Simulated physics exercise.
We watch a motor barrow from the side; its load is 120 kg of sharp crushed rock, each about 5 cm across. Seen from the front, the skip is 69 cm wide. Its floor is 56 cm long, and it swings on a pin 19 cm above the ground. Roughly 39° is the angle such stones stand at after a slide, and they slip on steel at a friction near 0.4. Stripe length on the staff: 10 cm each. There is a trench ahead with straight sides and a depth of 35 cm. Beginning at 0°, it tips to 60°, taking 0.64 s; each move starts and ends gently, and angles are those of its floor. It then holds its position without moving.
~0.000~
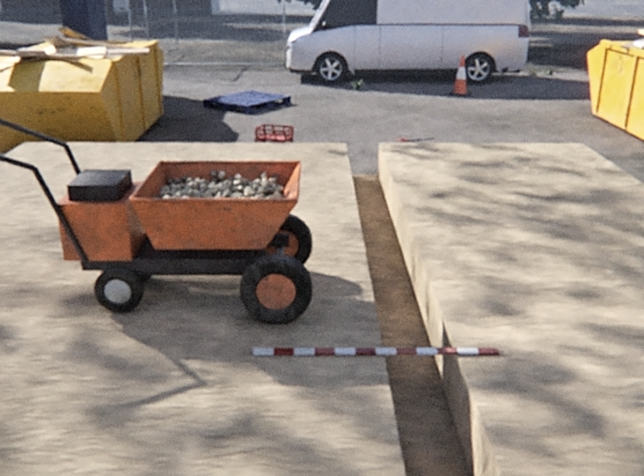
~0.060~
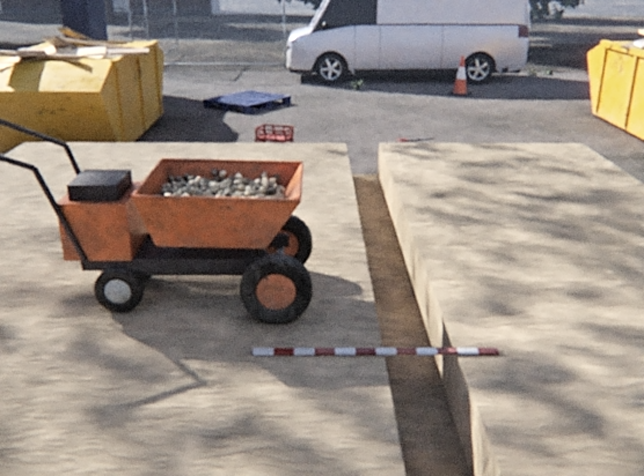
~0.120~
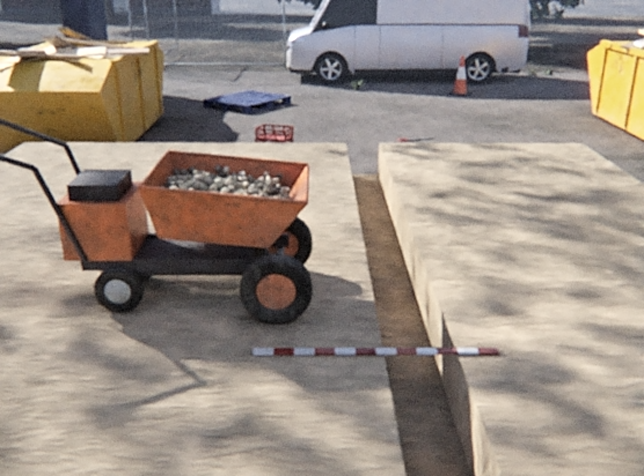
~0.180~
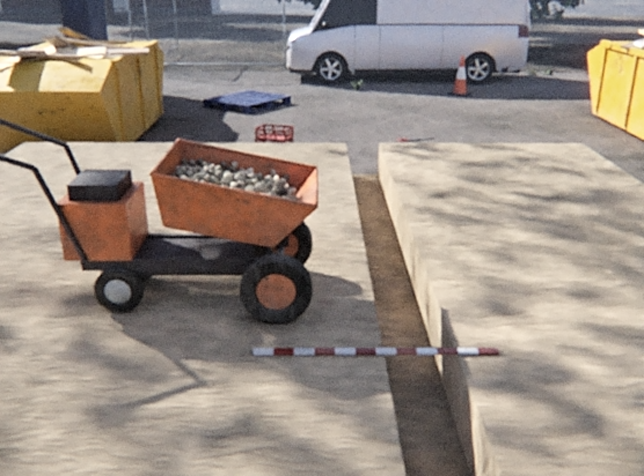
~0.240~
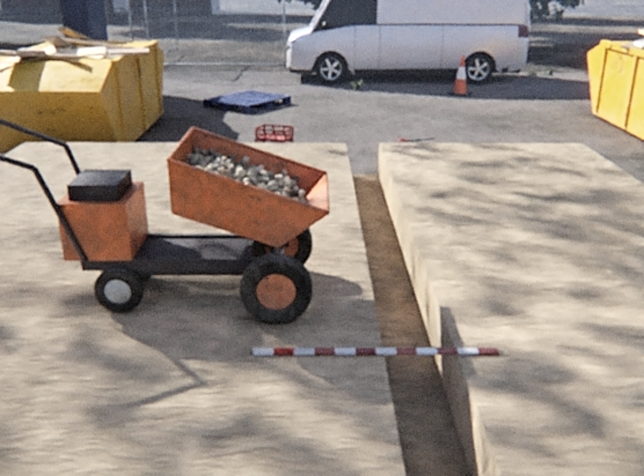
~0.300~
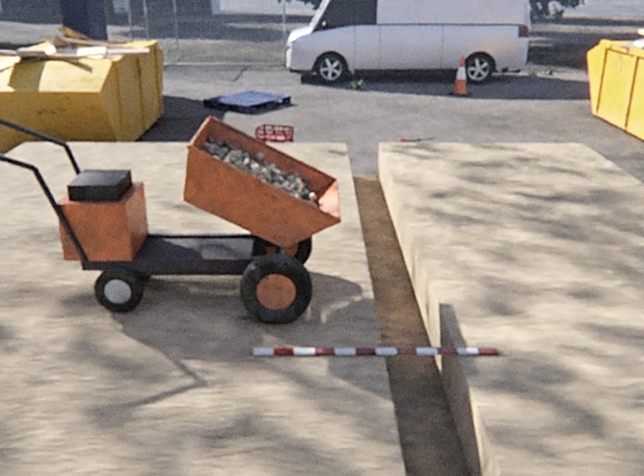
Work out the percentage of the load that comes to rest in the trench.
It works out at about 37 per cent of the load.
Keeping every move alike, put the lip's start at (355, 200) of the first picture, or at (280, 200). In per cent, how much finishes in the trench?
Roughly 10 per cent, then 40 per cent.
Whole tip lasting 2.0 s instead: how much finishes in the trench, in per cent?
Close to 15 percent, then.
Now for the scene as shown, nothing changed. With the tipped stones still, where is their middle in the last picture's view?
Near (414, 340).
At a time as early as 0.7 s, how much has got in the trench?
I'd put it near 5 per cent.
After 0.5 s the floor is at 51°; 100 % in the skip; the foremost stones are at (342, 224).
After 0.7 s the floor is at 60°; 95 % in the skip, 1 % short of the trench, 5 % in the trench; the foremost stones are at (406, 275).
After 1.1 s the floor is at 60°; 65 % in the skip, 1 % short of the trench, 29 % in the trench, 5 % past the trench; the foremost stones are at (489, 303).
After 3.0 s the floor is at 60°; 58 % in the skip, 37 % in the trench, 5 % past the trench; the foremost stones are at (534, 302).
